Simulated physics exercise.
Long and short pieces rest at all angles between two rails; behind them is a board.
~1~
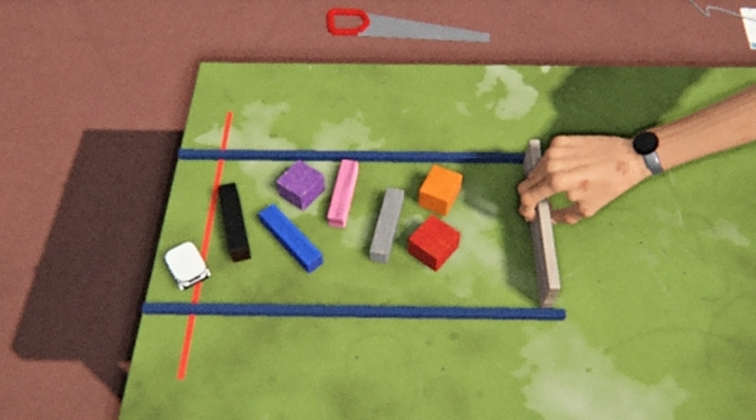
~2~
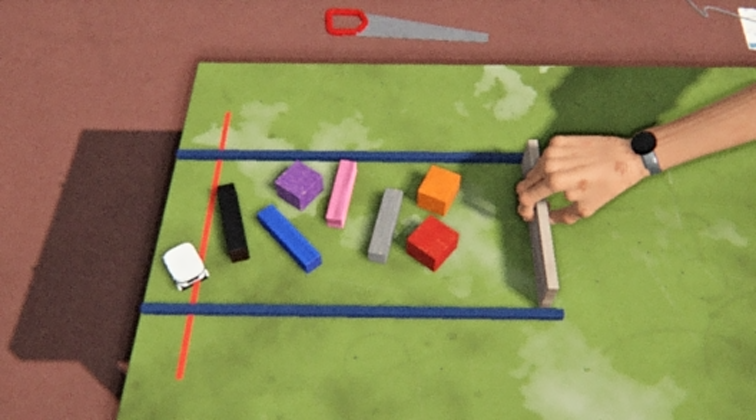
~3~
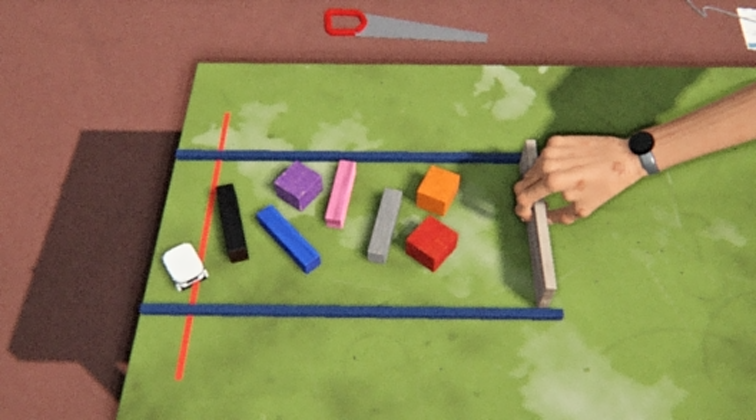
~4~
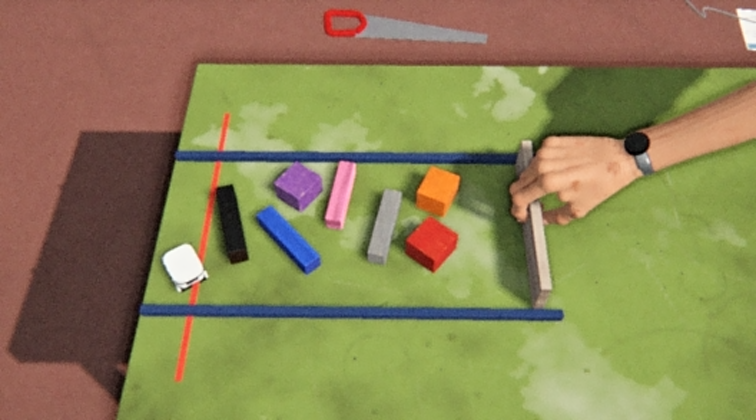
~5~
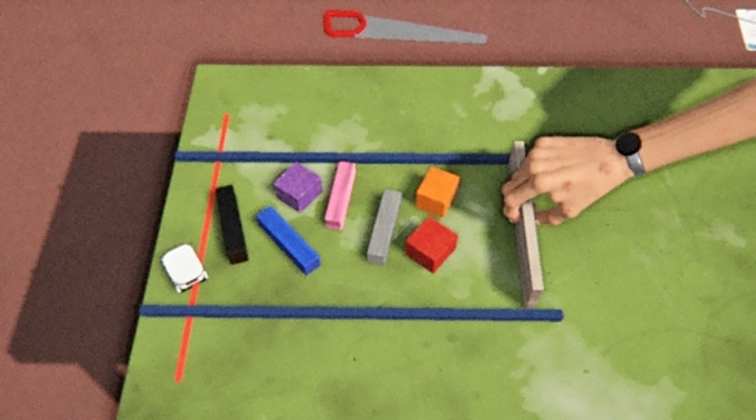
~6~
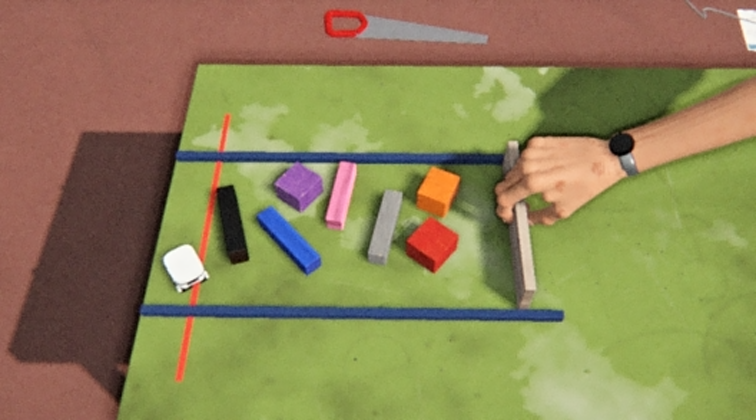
At the start, a hand grips a pale board at the right end of two blue rails, with scattered coloured blocks and sticks and a white case lying near a red line. The hand then slides the board a short way left, while the pieces stay where they are.
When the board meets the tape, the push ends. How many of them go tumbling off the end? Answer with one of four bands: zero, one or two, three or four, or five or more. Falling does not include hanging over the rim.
Three or four.
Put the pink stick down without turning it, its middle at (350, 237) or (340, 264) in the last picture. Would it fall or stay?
The pink stick: Plunges, then plunges.
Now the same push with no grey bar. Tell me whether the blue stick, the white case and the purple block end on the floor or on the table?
The blue stick: Drops. The white case: Drops. The purple block: Drops.
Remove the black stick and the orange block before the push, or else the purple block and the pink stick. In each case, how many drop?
Falls come to 2 the first time and 3 the other time.
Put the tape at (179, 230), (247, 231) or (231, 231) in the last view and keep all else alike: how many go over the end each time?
Per try: 6; 1; 2.
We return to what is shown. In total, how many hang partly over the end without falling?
You'd get 2.
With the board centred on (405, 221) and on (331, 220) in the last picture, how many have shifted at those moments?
At the first point the count is 3, at the second it's 6.
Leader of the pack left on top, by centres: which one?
The grey bar finishes closest.
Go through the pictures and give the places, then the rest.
In the first frame, white case (187, 266); black stick (234, 222); blue stick (291, 238); board (540, 221); tape (208, 229).
In the second frame, black stick (233, 222); orange block (438, 191).
In the third frame, blue stick (289, 239); purple block (299, 186).
In the fourth frame, white case (185, 268); red block (432, 244).
In the fifth frame, black stick (232, 224); board (524, 222).
In the sixth frame, white case (186, 269); black stick (232, 224); blue stick (289, 240); board (518, 222); tape (206, 231).
Soon after, none off yet; white case at rest near (186, 269); black stick at rest near (232, 224); blue stick at rest near (289, 240).
Then, none off yet; white case at rest near (186, 269); black stick at rest near (232, 224); blue stick moved a little near (263, 250).
Further on, none off yet; white case moved about its own width near (143, 271); black stick moved about its own width near (169, 223); blue stick moved about its own width near (183, 252).
At rest, the number that fall off is three or four; fallen, purple block, blue stick, black stick and white case.
